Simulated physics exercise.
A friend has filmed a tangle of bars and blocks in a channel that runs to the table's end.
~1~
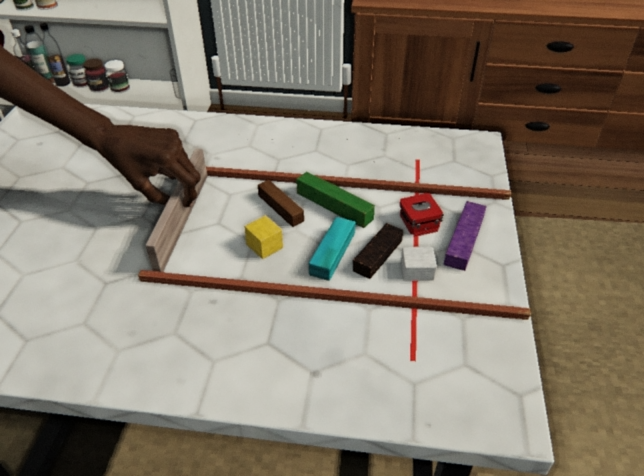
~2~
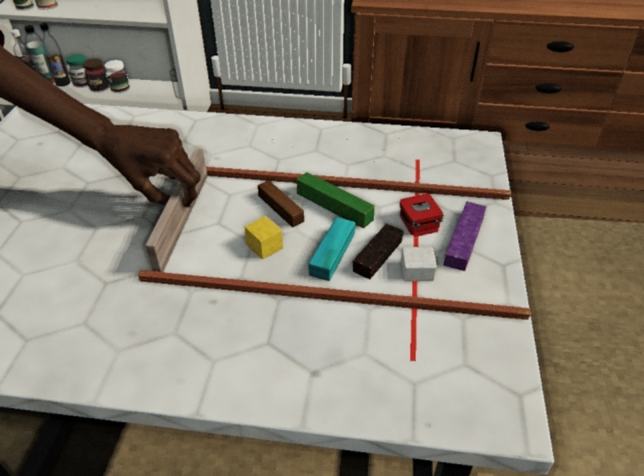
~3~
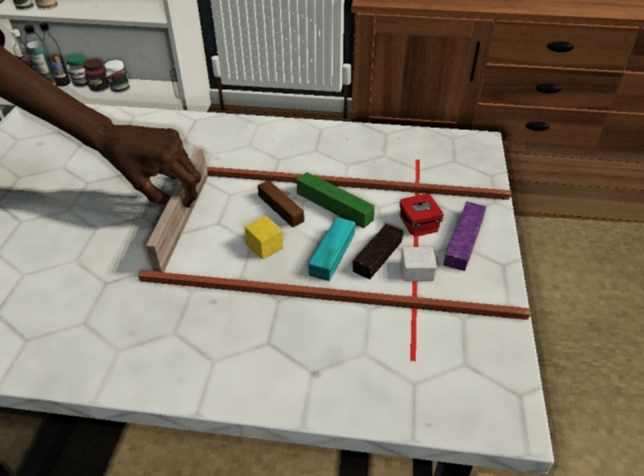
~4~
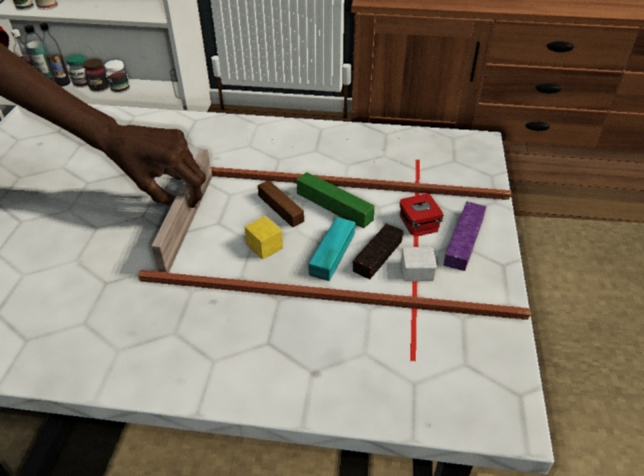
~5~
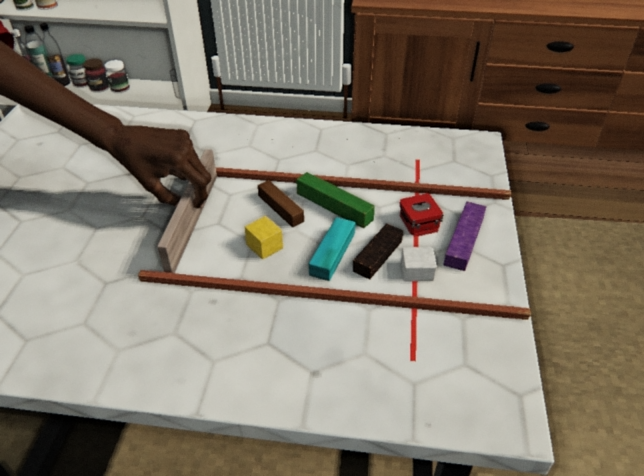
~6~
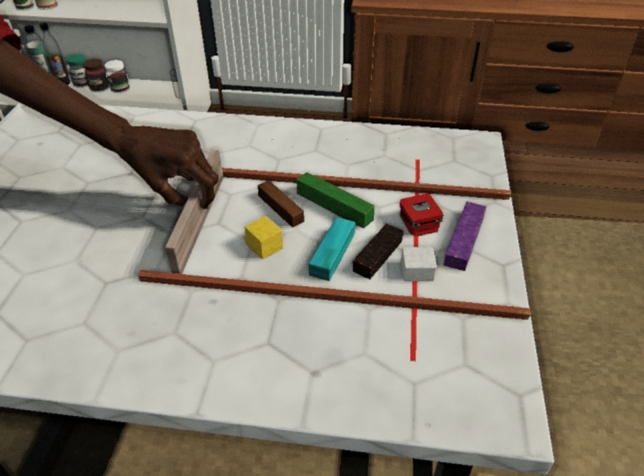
A hand held a wooden board upright at the left end of the channel, then slid it slightly to the right, while the colourful bars and blocks ahead of it stayed still.
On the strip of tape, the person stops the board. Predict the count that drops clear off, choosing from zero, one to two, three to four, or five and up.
The count is zero.
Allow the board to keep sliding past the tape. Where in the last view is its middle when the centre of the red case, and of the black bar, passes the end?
First near (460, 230), second near (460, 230).
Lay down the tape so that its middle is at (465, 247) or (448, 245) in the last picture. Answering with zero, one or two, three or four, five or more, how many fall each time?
In order, you'd get three or four falling, then 1 or 2.
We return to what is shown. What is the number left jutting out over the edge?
1.
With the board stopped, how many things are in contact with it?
2 of them.
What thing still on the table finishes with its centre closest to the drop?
That's the purple bar.
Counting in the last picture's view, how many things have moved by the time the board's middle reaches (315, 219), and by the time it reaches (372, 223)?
So far 5, and 8 at the second.
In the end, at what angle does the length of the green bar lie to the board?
It works out to near 30°.
A little later, none off yet; purple bar at rest near (466, 235); red case at rest near (420, 215); white block at rest near (418, 264).
When it is over, the number that fall off is zero.
